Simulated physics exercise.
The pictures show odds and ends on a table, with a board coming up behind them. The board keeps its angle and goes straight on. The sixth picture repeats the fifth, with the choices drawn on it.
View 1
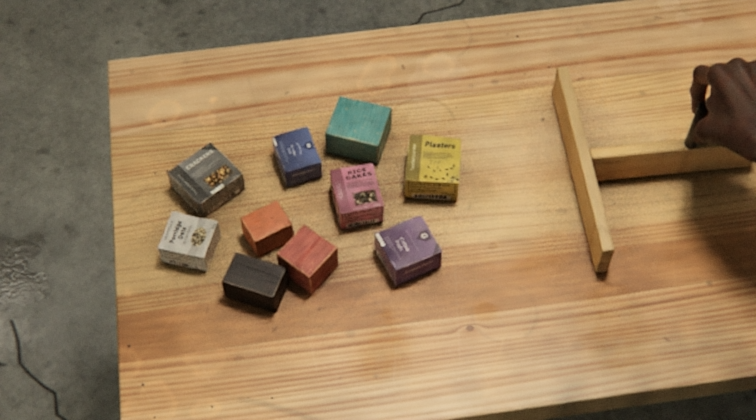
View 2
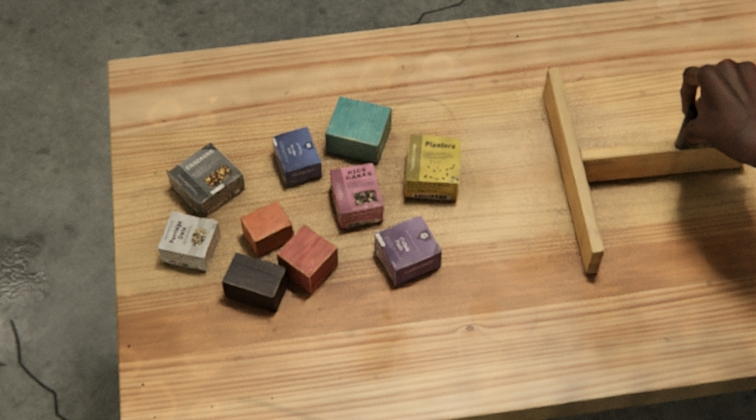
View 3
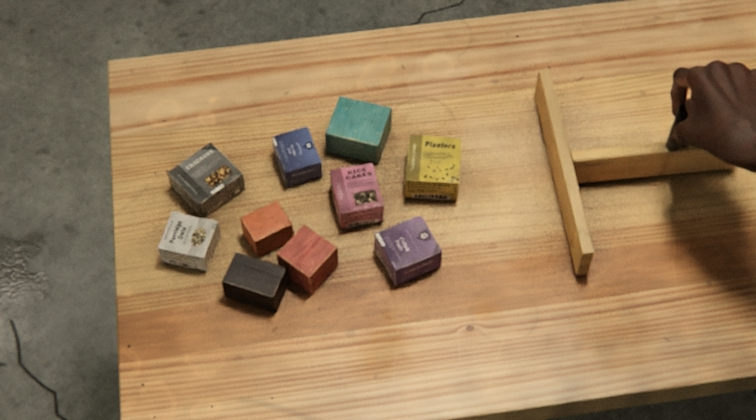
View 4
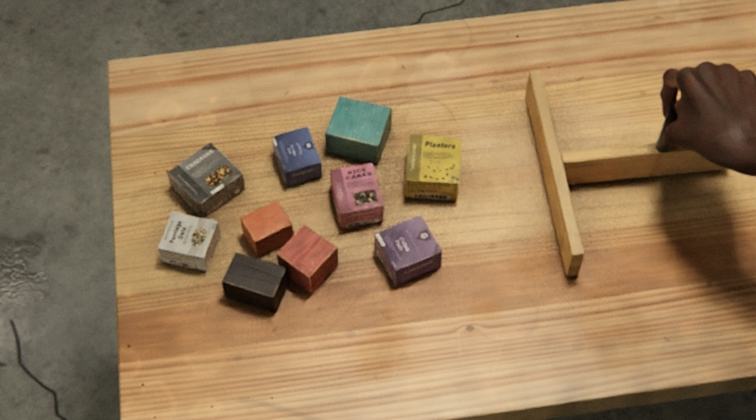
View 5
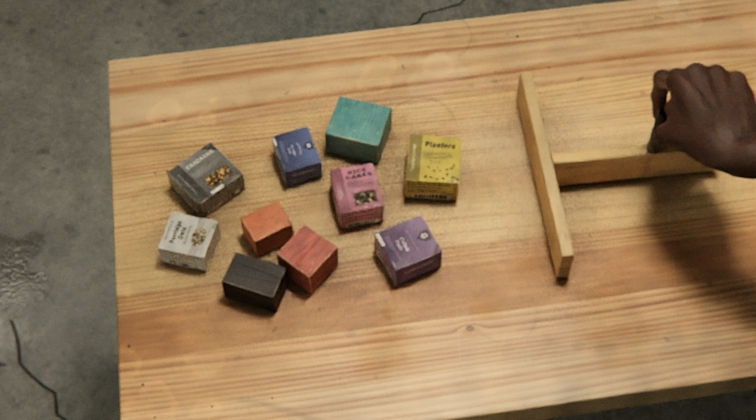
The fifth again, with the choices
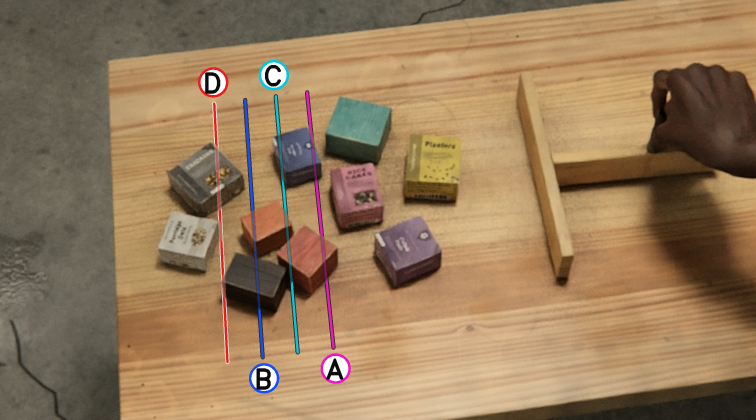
The clip shows colored blocks and small boxes lying still on a wooden table while a hand at the right slides a T-shaped wooden board a short way left toward them, across the tabletop.
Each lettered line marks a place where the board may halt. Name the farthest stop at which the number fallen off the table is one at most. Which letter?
No farther than B.
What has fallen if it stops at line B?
The white box.
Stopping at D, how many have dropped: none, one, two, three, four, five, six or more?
By then, three.
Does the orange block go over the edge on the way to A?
By then, no.
On the marked copy, A at (319, 212); B at (253, 220); C at (286, 216); D at (220, 224).
Taking B. A third of the way, board (441, 172); yellow box (405, 174); white box (190, 241).
Two thirds of the way, board (336, 185); white box (165, 247); grey packet (199, 180).
When it is over, board (255, 195); white box over the edge; grey packet (128, 178); one fallen.
As for the rest, A is within the limit but short; C is within the limit but short; D drops three.
